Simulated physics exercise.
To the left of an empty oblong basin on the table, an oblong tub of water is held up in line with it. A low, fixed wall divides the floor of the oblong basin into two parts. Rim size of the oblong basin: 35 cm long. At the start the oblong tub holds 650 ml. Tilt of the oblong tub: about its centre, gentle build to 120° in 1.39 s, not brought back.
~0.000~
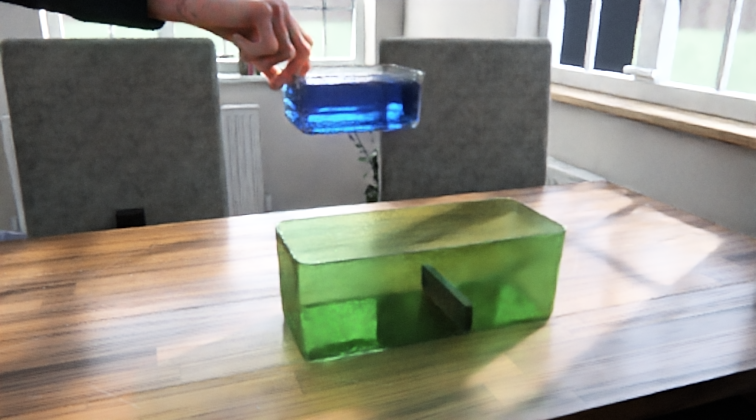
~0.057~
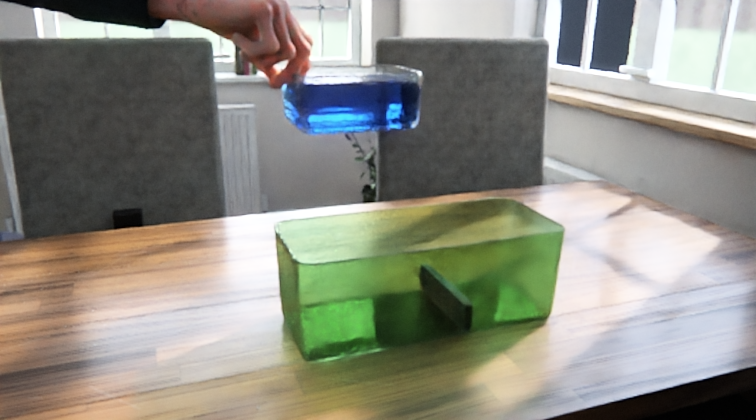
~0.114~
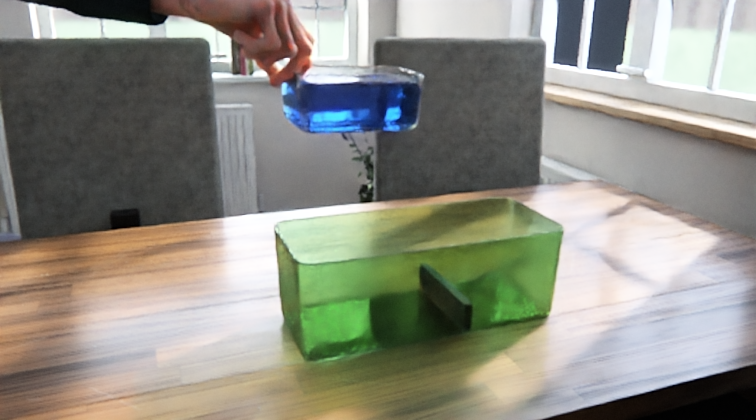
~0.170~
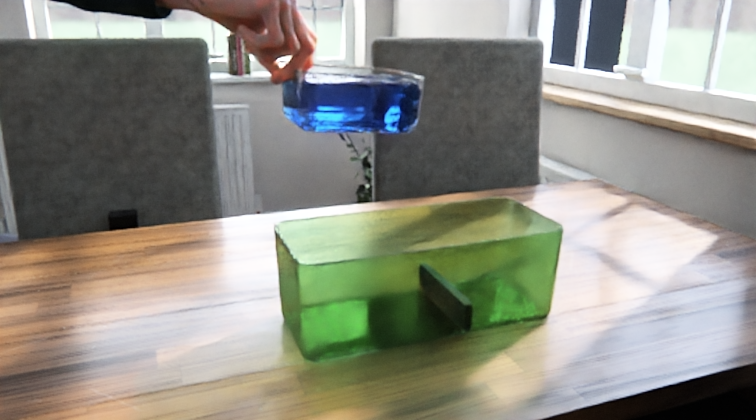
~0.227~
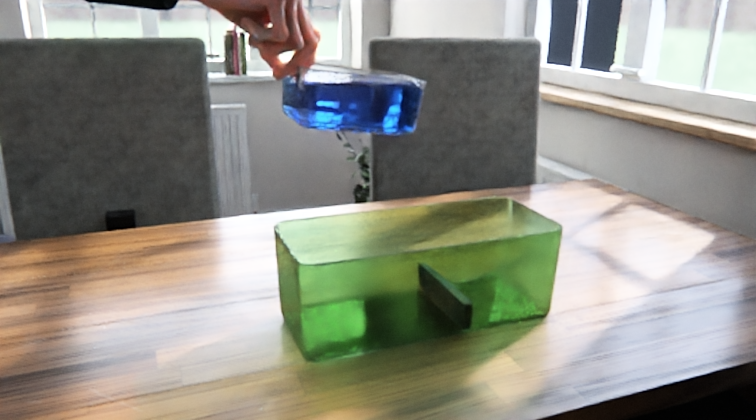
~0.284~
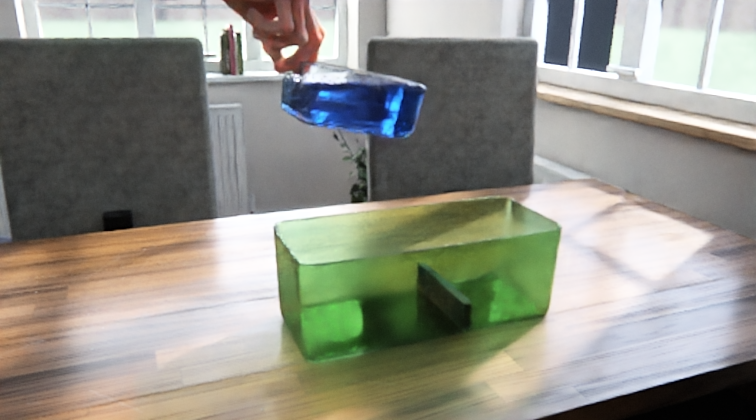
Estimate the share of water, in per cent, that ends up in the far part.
About 66 per cent.
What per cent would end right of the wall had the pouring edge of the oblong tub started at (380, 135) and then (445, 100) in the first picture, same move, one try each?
Result: 5 per cent, then 75 per cent.
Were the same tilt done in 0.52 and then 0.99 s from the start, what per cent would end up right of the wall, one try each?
First 40, then 60 per cent.
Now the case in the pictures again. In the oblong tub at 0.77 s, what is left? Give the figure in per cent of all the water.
Roughly 26 %.
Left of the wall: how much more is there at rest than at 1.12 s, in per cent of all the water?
About 7 percent, give or take.
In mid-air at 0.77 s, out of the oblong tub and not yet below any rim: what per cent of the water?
42 %.
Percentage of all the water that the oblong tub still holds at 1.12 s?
I'd estimate some 2 per cent.
Then, 0.77 s in, the tilt is 70° and 27 per cent is still to pour, 3 is left of the wall and 28 right of it.
Then, 1.12 s in, the tilt is 109° and 2 per cent is still to pour, 24 is left of the wall and 65 right of it.
Then, 1.49 s in, the tilt is 120° and 0 per cent is still to pour, 32 is left of the wall and 66 right of it.
Then, 1.89 s in, the tilt is 120° and 0 per cent is still to pour, 32 is left of the wall and 66 right of it.
Finally, 32 per cent lies left of the wall, 66 right of it and 3 outside.
